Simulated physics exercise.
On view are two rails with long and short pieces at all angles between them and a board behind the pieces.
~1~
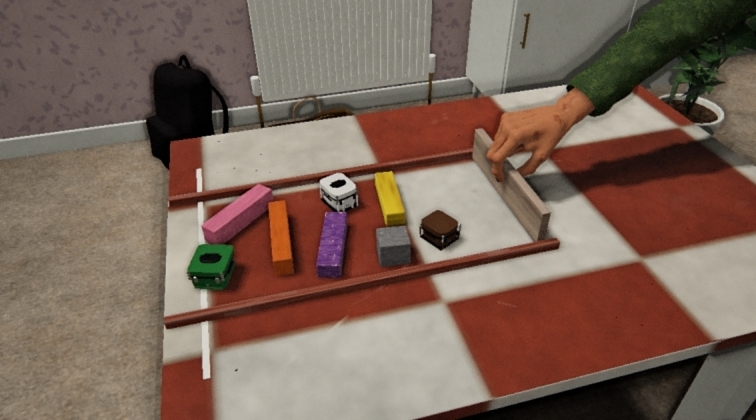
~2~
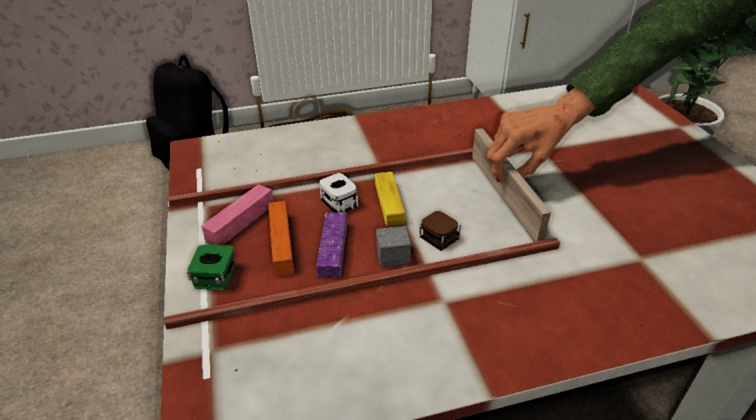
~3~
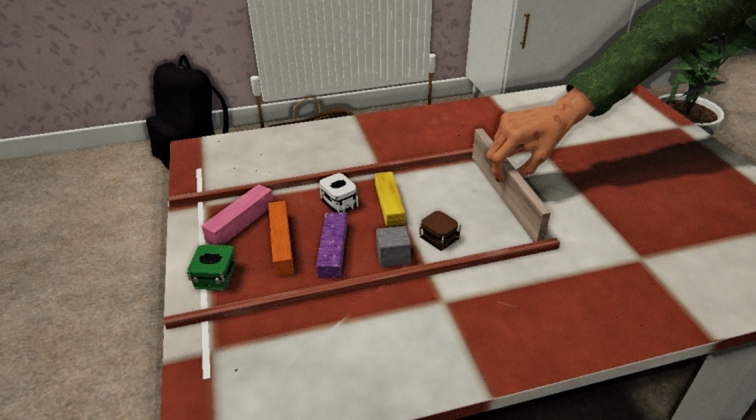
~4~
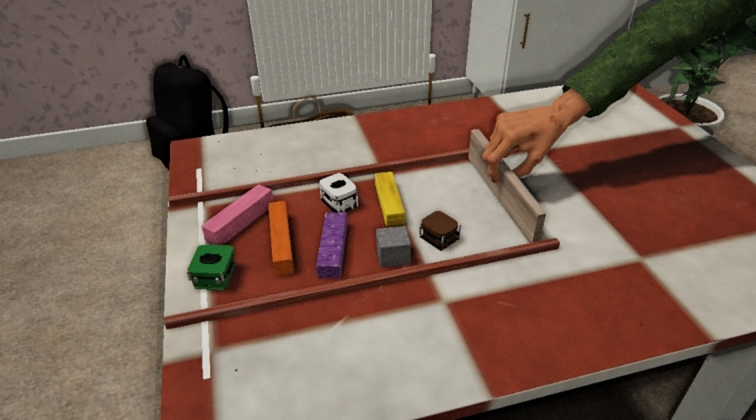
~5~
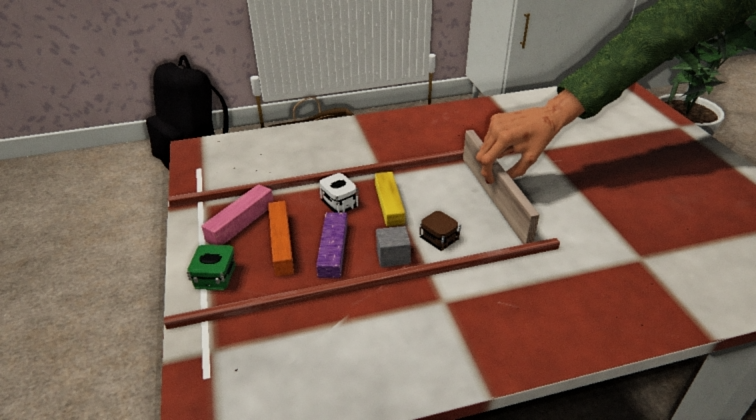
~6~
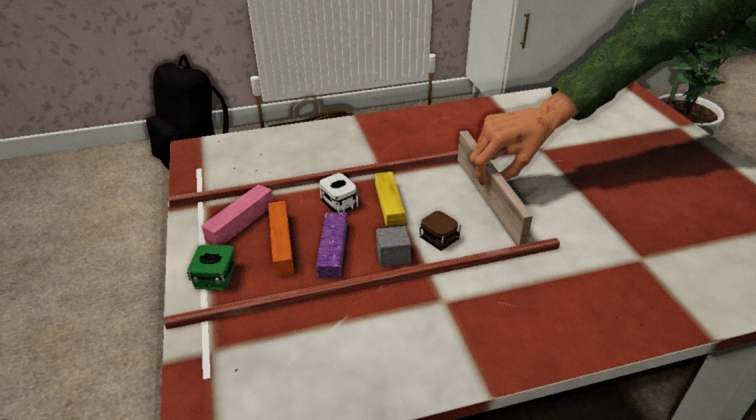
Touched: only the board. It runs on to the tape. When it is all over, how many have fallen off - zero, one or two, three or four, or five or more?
By then three or four have fallen off.
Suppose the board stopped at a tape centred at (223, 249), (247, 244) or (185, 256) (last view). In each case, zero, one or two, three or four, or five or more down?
So, tape by tape, it's three to four, then 1 or 2, then more than four.
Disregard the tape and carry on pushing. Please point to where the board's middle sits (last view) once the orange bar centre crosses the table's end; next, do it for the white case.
The middle is at (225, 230) when it's the orange bar, and at (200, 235) when it's the white case.
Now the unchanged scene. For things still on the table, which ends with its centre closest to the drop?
The white case is it.
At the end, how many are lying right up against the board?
It's 3 of them.
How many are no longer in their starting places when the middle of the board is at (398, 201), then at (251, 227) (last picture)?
At the first spot 3, then 8.
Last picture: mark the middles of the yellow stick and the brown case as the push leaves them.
Final pixels, roughly: (191, 233) for the first, (187, 270) for the other.
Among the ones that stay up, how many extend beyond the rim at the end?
The tally is 1.
Soon after, none off yet; green case at rest near (213, 268); pink bar at rest near (240, 215); orange bar at rest near (281, 237).
In the end, the number that fall off is three or four; gone, purple bar, orange bar, pink bar and green case.
